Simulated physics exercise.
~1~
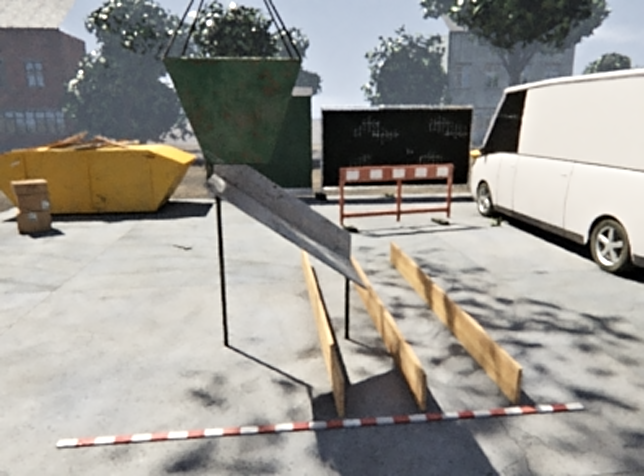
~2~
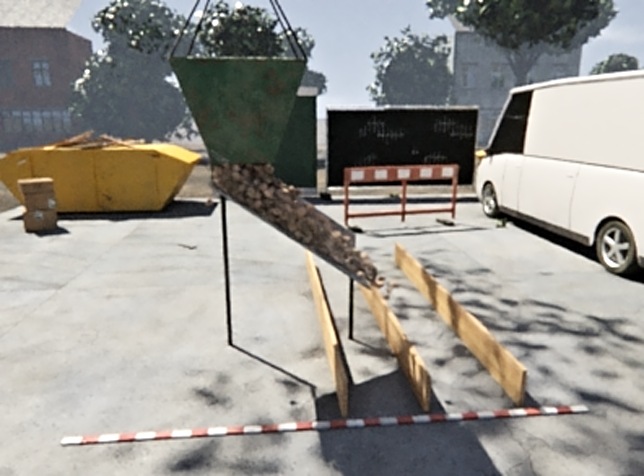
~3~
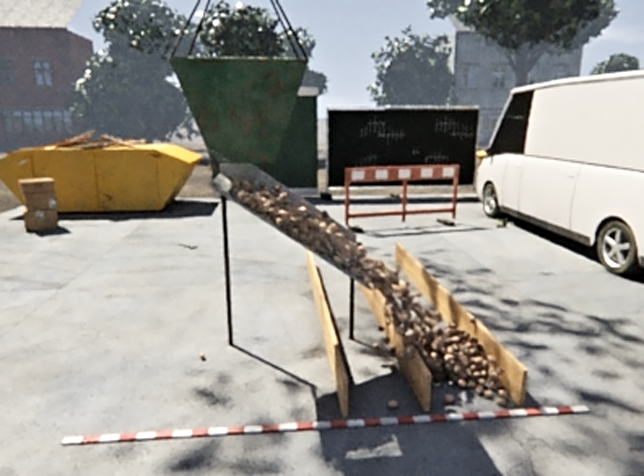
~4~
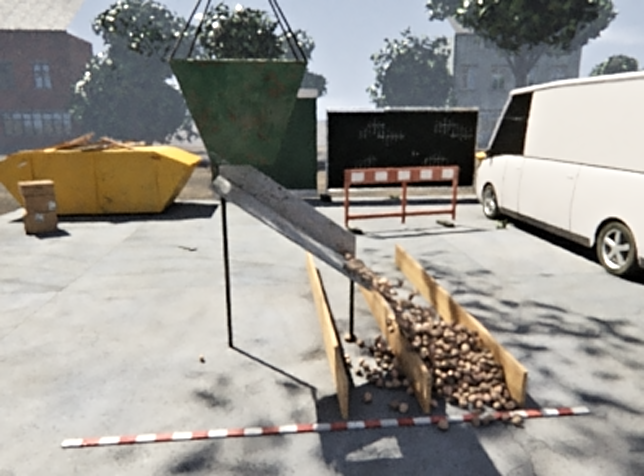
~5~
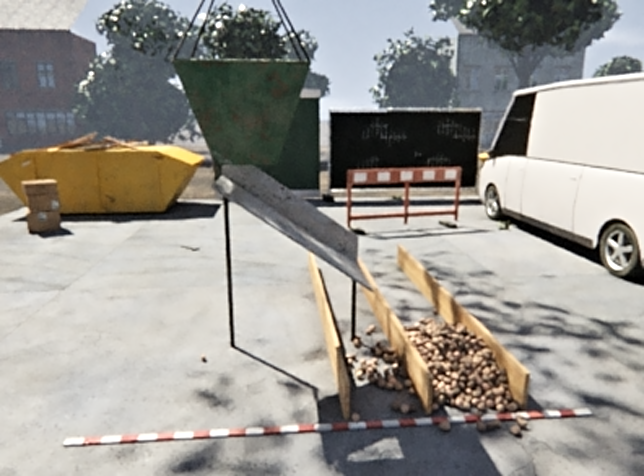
In a paved yard with a white van and a yellow skip, brownish stones poured from a hanging green skip down a sloping steel chute towards three wooden boards, and they ended up mostly piled in the right bay, with a few in the left.
